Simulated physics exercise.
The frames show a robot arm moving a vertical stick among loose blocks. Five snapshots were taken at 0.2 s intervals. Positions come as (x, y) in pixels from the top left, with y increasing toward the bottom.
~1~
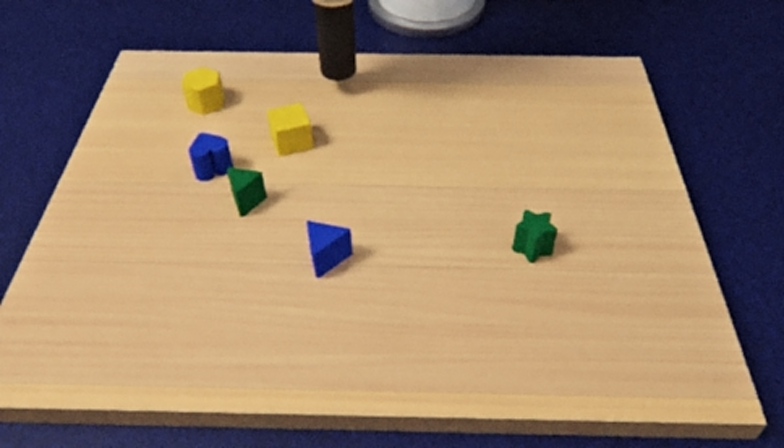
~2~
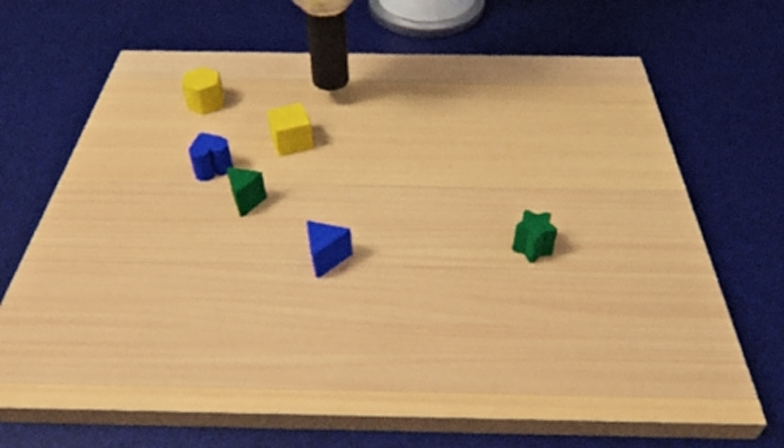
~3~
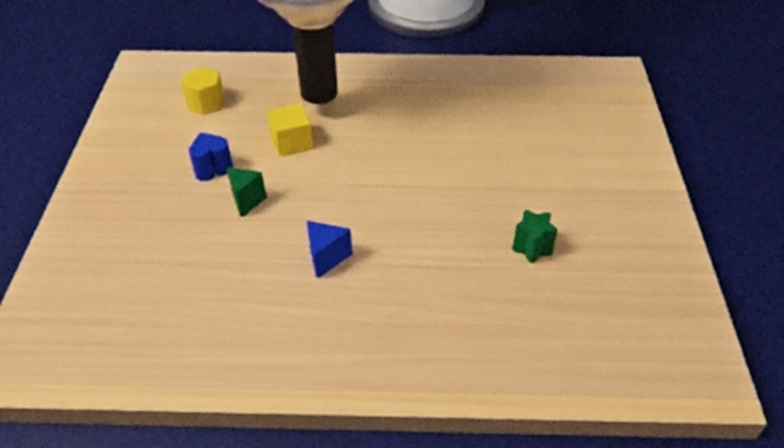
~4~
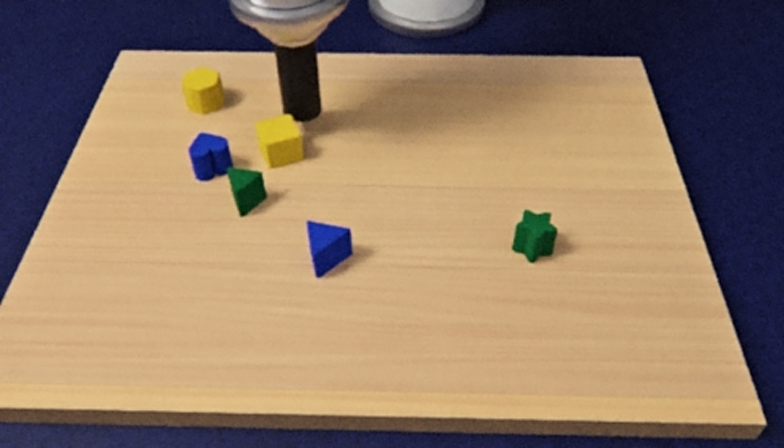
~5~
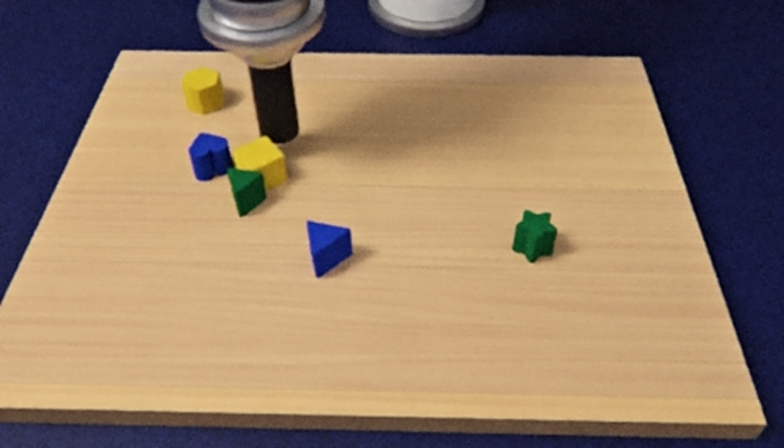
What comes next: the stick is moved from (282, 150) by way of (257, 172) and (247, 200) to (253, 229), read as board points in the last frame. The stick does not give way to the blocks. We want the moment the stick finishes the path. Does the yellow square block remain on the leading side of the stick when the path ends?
In short: Yes.
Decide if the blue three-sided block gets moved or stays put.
Not moved.
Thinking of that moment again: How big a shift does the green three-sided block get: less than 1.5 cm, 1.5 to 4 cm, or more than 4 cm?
I reckon it covers more than 4 cm.
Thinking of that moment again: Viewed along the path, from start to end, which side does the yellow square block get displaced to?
Facing the way the path runs, start to end, you'll find the yellow square block has shifted left.
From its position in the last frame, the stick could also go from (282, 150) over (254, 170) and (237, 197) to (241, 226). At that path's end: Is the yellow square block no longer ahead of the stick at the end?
Going by the path, no.
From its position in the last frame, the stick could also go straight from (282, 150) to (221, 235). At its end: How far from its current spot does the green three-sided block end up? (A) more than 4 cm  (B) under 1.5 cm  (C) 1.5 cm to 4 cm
Option A.
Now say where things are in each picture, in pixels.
In the first frame, stick's lower end at (338, 71); blue heart block at (207, 144); green three-sided block at (242, 177); yellow square block at (289, 116); blue three-sided block at (324, 234).
In the second frame, stick at (331, 80); blocks still.
In the third frame, stick at (319, 93); blocks still.
In the fourth frame, stick at (303, 110); yellow square block at (278, 128).
In the fifth frame, stick at (280, 132); blue heart block at (207, 144); green three-sided block at (242, 177); yellow square block at (258, 152); blue three-sided block at (324, 234).
The first path, step by step. One third of the way, stick at (253, 154); green three-sided block at (234, 198); yellow square block at (244, 175), turned 35° anticlockwise.
Two thirds of the way, stick at (244, 182); green three-sided block at (233, 230); yellow square block at (237, 205), turned 45° anticlockwise.
At the end, stick at (249, 211); blue heart block still; green three-sided block at (229, 263); yellow square block at (239, 237), turned 40° anticlockwise; blue three-sided block still.
